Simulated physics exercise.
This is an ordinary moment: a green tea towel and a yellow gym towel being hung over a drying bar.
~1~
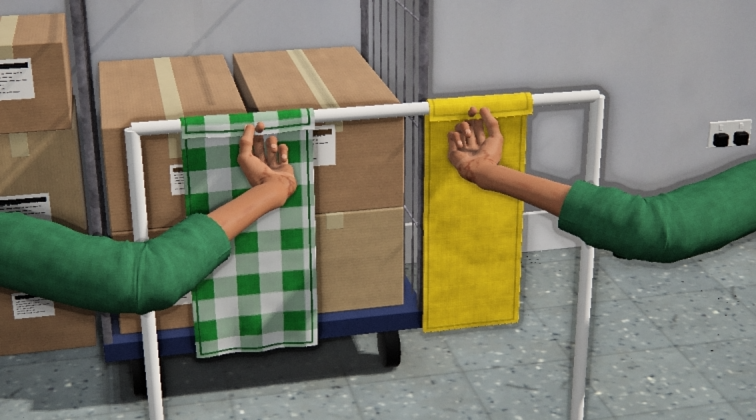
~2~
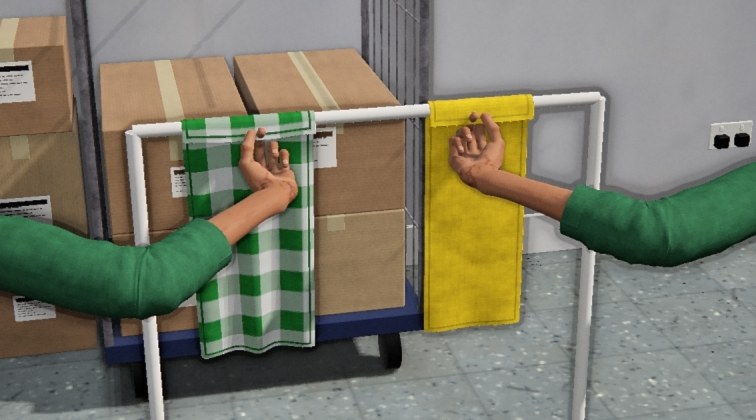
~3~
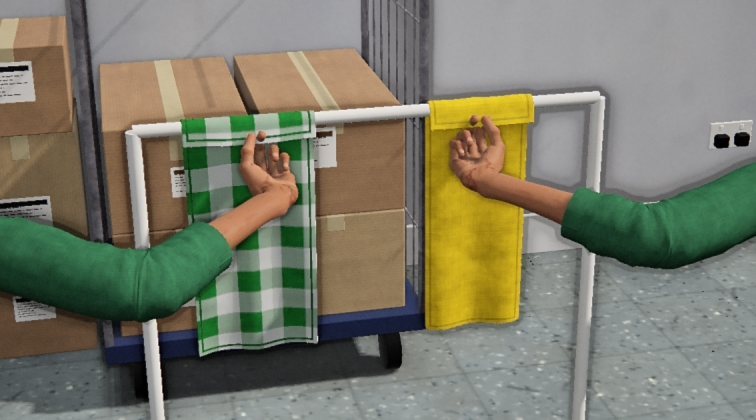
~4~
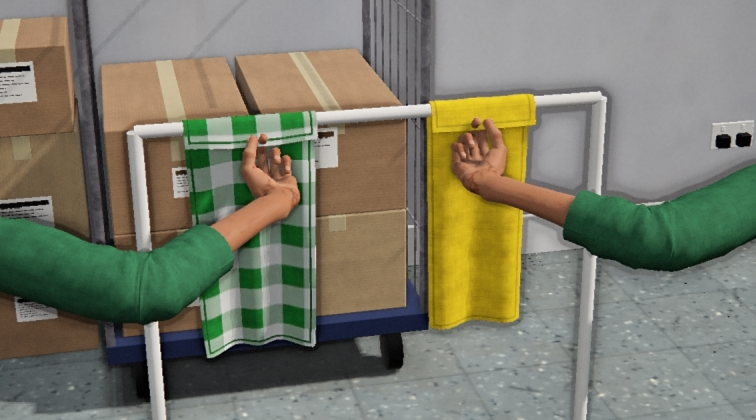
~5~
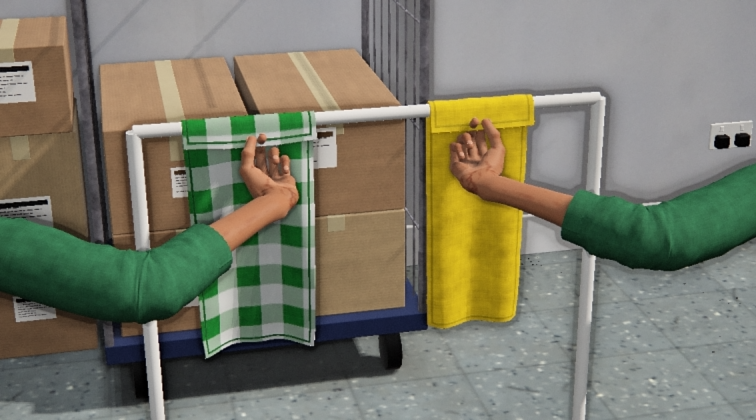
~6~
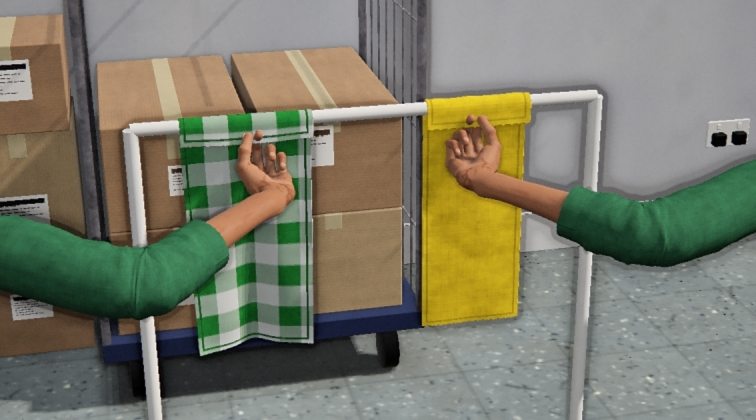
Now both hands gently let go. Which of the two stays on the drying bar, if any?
The green tea towel is going to lose its hold, the yellow gym towel is going to lose its hold.
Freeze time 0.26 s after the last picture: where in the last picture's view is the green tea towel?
I'd put it at about pixel (253, 271).
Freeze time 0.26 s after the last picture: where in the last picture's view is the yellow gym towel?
Position then: Approx. (471, 256).
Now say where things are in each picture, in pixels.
Tea towel front hem (293, 124), back hem (297, 341); gym towel front hem (456, 113), back hem (448, 324), in the first frame.
Tea towel front hem (294, 129); gym towel front hem (457, 118), in the second frame.
Tea towel front hem (294, 132); gym towel front hem (457, 121), in the third frame.
Tea towel front hem (296, 135); gym towel front hem (459, 124), in the fourth frame.
Tea towel front hem (294, 135); gym towel front hem (457, 124), in the fifth frame.
Tea towel front hem (291, 133), back hem (293, 336), front far shorter than the back; gym towel front hem (454, 122), back hem (447, 318), front far shorter than the back, in the sixth frame.
Then, 0.26 s after the last picture, tea towel clear of the rail and dropping near (253, 271); gym towel clear of the rail and dropping near (471, 256).
Then, 0.48 s after the last picture, tea towel clear of the rail and dropping; gym towel clear of the rail and dropping.
Then, 0.70 s after the last picture, tea towel in a heap on the floor; gym towel in a heap on the floor.
At rest, tea towel in a heap on the floor; gym towel in a heap on the floor. The green tea towel is pulled off by its long side and the yellow gym towel slides off.
